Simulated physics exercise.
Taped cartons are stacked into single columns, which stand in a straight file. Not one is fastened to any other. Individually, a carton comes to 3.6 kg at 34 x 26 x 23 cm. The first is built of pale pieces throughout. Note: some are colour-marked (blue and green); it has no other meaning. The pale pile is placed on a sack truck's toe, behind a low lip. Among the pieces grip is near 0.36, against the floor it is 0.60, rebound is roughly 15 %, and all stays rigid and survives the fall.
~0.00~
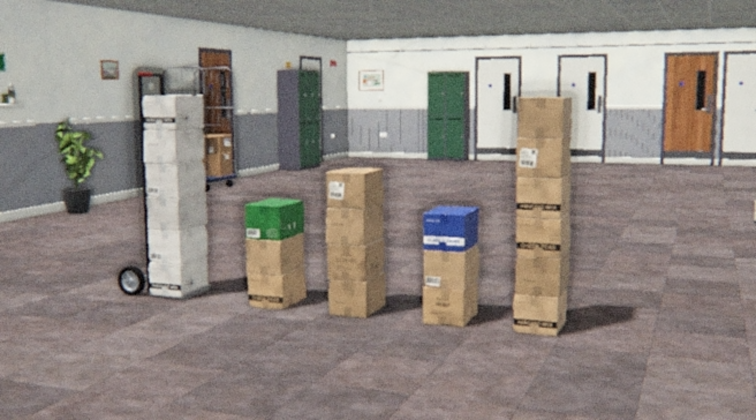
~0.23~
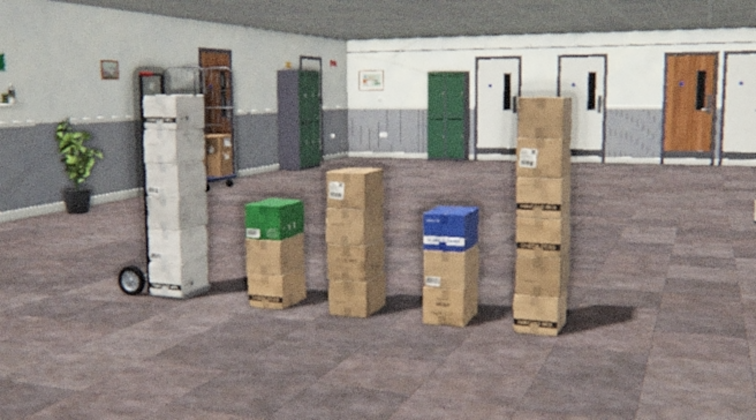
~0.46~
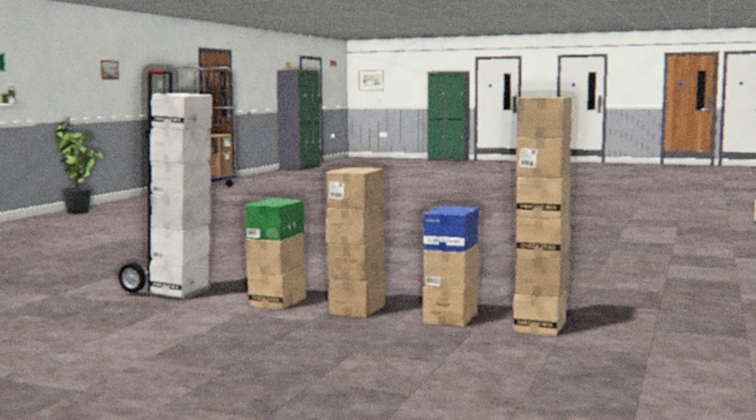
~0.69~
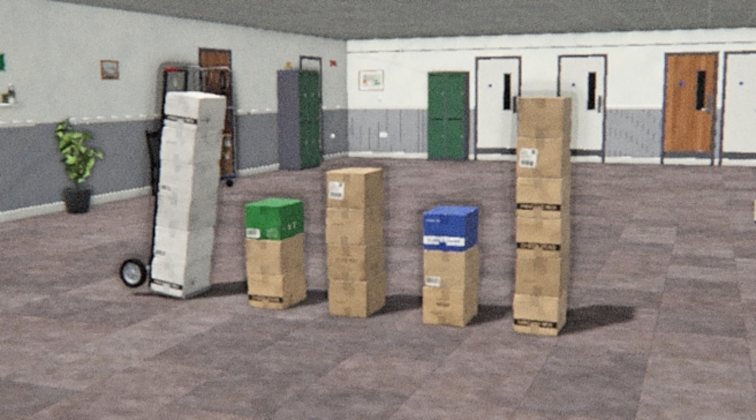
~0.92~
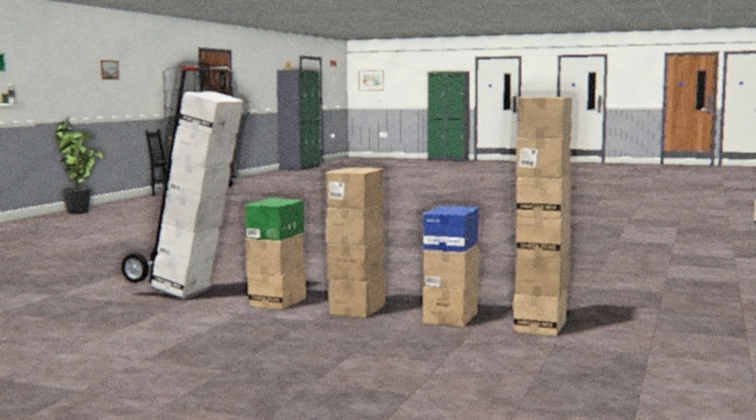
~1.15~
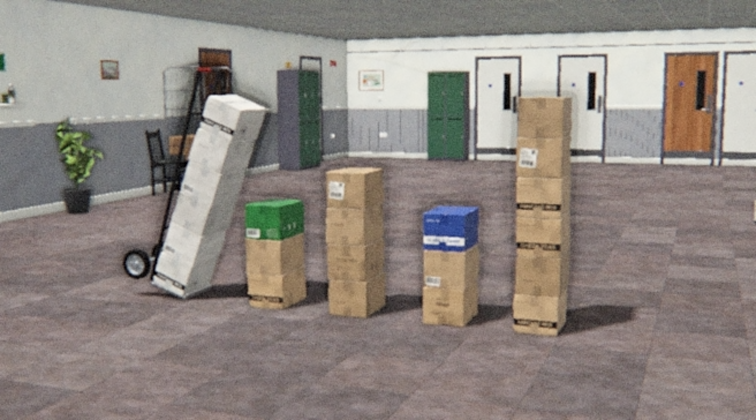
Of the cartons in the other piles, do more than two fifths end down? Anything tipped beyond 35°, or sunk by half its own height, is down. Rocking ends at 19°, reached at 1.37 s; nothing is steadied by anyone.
No.
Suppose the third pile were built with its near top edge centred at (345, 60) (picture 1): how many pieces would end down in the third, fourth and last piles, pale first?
Down by pile: Third 0, fourth 0, last 0.
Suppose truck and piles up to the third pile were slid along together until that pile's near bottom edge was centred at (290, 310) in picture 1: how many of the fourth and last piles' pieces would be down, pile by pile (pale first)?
Counts down: Fourth 0; last 0.
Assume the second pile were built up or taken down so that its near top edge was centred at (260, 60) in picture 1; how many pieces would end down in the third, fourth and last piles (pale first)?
You'd get third 4, fourth 2 and last 6.
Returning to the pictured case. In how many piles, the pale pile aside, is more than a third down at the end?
The total is 2.
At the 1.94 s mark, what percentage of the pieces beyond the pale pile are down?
5 per cent.
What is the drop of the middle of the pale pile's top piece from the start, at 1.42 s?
20 cm.
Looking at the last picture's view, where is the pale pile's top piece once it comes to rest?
End position: Near (455, 222) px.
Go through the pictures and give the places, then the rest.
In the first frame (each place is the centre of the face we see best), truck frame (142, 119) 0° forward; blue carton (444, 233); green carton (262, 223); the others all in place.
The second frame shows truck frame (142, 119) 0° forward; blue carton (444, 233).
The third frame shows truck frame (150, 117) 3° forward, top of the pale pile leaning 3°; blue carton (444, 233); the others all in place.
The fourth frame shows truck frame (163, 115) 8° forward, top of the pale pile leaning 8°; green carton (262, 223); the others all in place.
The fifth frame shows truck frame (177, 114) 13° forward, top of the pale pile leaning 13°; green carton (262, 223); the others all in place.
The sixth frame shows truck frame (189, 114) 17° forward, top of the pale pile leaning 21°; green carton (262, 223); blue carton (444, 233); the others all in place.
By 1.42 s, 6 of the pale pile down; none of the 16 other cartons down.
By 1.94 s, 6 of the pale pile down; 1 of the 16 other cartons down; green carton tilted 10°.
By 3.24 s, 6 of the pale pile down; 3 of the 16 other cartons down; green carton tilted 40°, 18 cm lower; blue carton moved 55 mm.
When it is over (4.3 s), 6 of the pale pile down; 4 of the 16 other cartons down; green carton tilted 37°, 20 cm lower; blue carton tilted 17°. That is 25 per cent. In pixels of the last frame, middles, green carton near (342, 253), blue carton near (500, 235).
